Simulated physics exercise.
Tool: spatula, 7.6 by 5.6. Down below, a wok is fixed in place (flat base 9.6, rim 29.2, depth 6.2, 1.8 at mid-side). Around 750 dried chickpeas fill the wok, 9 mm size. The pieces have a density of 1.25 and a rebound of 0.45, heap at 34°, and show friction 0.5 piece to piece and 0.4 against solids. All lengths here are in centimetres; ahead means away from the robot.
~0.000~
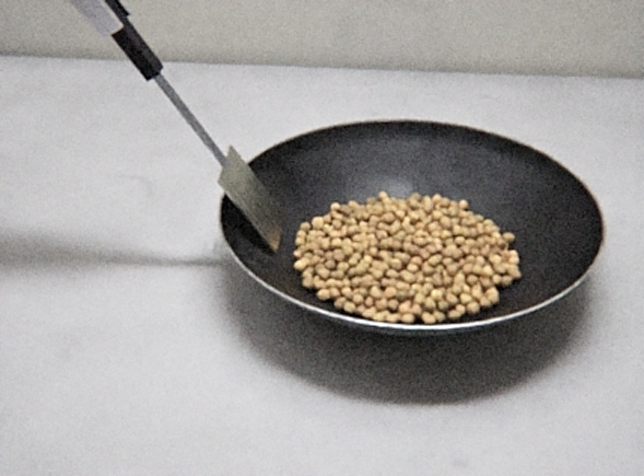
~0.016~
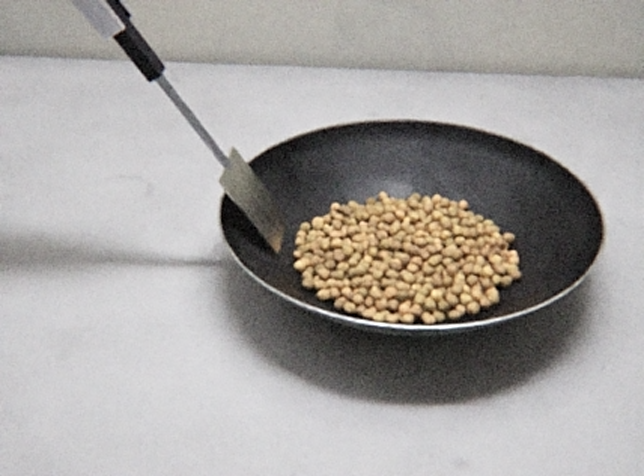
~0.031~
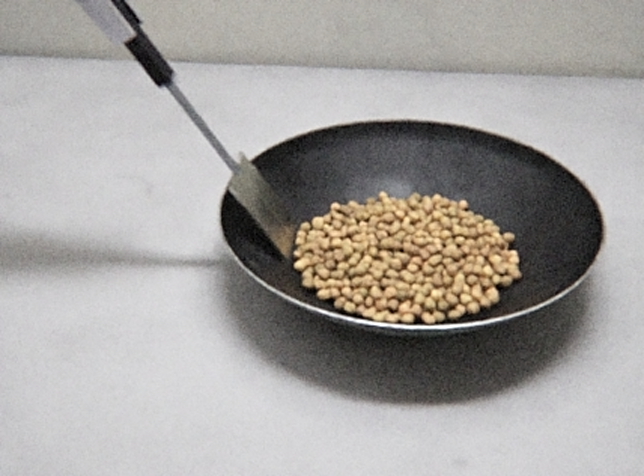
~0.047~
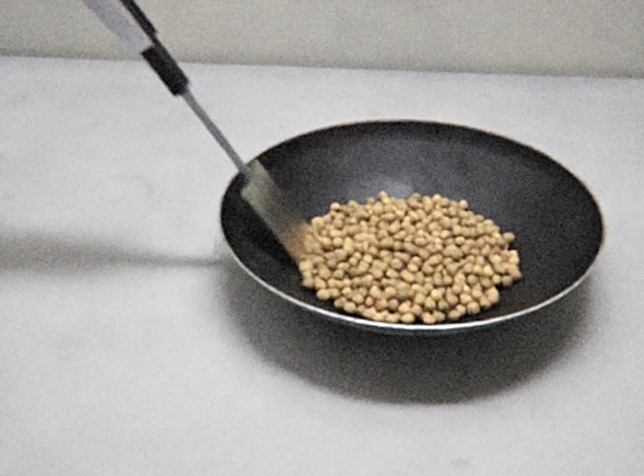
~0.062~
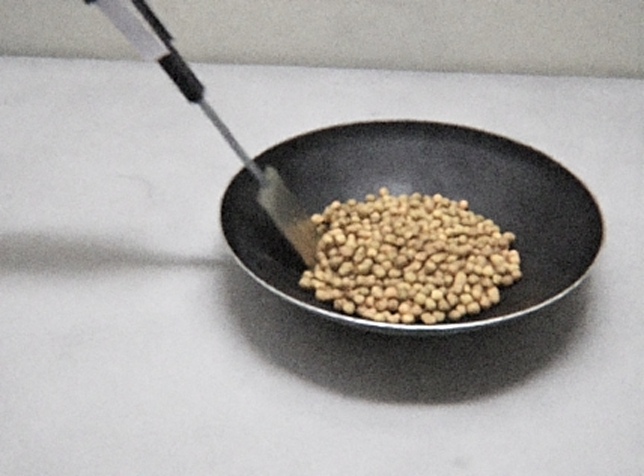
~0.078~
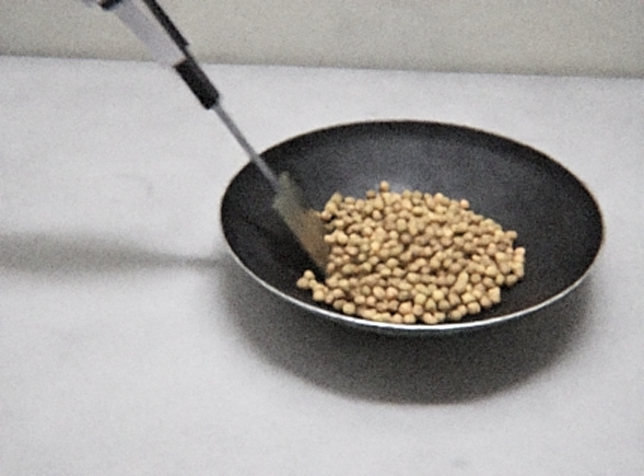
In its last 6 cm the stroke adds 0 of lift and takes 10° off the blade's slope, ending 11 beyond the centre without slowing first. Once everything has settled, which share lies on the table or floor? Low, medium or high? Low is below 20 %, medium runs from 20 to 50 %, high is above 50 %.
The share is low, below 20 %.
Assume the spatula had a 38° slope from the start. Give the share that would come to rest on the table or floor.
In that case, around 10 percent would end up on the table or floor.
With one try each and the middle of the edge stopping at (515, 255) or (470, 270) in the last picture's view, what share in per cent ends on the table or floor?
The two tries give near 0 and near 0 in a hundred.
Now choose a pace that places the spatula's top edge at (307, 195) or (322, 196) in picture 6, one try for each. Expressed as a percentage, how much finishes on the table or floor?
That comes to about 25 and about 30 percent, in that order.
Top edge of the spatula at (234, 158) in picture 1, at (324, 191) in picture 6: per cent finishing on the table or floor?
30 per cent.
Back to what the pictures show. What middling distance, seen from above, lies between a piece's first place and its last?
Somewhere near 3 centimetres, I reckon.
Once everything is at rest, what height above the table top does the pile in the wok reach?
It reaches around 7.0 cm.
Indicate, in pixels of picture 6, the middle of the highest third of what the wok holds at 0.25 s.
I'd put it somewhere near (509, 238).
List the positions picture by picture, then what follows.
In the first picture, the spatula top edge at (224, 162), sloping 57°; upper third of the load around (405, 250), from x 300 to 515, top at y 200; 746 in the wok.
In the second picture, the spatula top edge at (226, 163), sloping 57°; upper third of the load around (405, 250), from x 300 to 515, top at y 200.
In the third picture, the spatula top edge at (235, 169), sloping 57°; upper third of the load around (405, 250), from x 300 to 515, top at y 200.
In the fourth picture, the spatula top edge at (250, 177), sloping 57°; upper third of the load around (405, 250), from x 305 to 515, top at y 200.
In the fifth picture, the spatula top edge at (264, 184), sloping 57°; upper third of the load around (403, 247), from x 305 to 515, top at y 195.
In the sixth picture, the spatula top edge at (279, 189), sloping 57°; upper third of the load around (407, 245), from x 305 to 520, top at y 190; 746 in the wok.
After 0.16 s, sloping 57°, highest piece 7 above the table; 746 in the wok.
After 0.25 s, sloping 55°, highest piece 6 above the table; 746 in the wok.
After 0.49 s, sloping 47°, highest piece 7 above the table; 643 in the wok, 95 on the table or floor, 8 on the blade or in flight.
After 1.54 s, sloping 47°, highest piece 7 above the table; 642 in the wok, 104 on the table or floor.
In the end, 642 in the wok, 104 on the table or floor. That is 14 % on the table or floor.
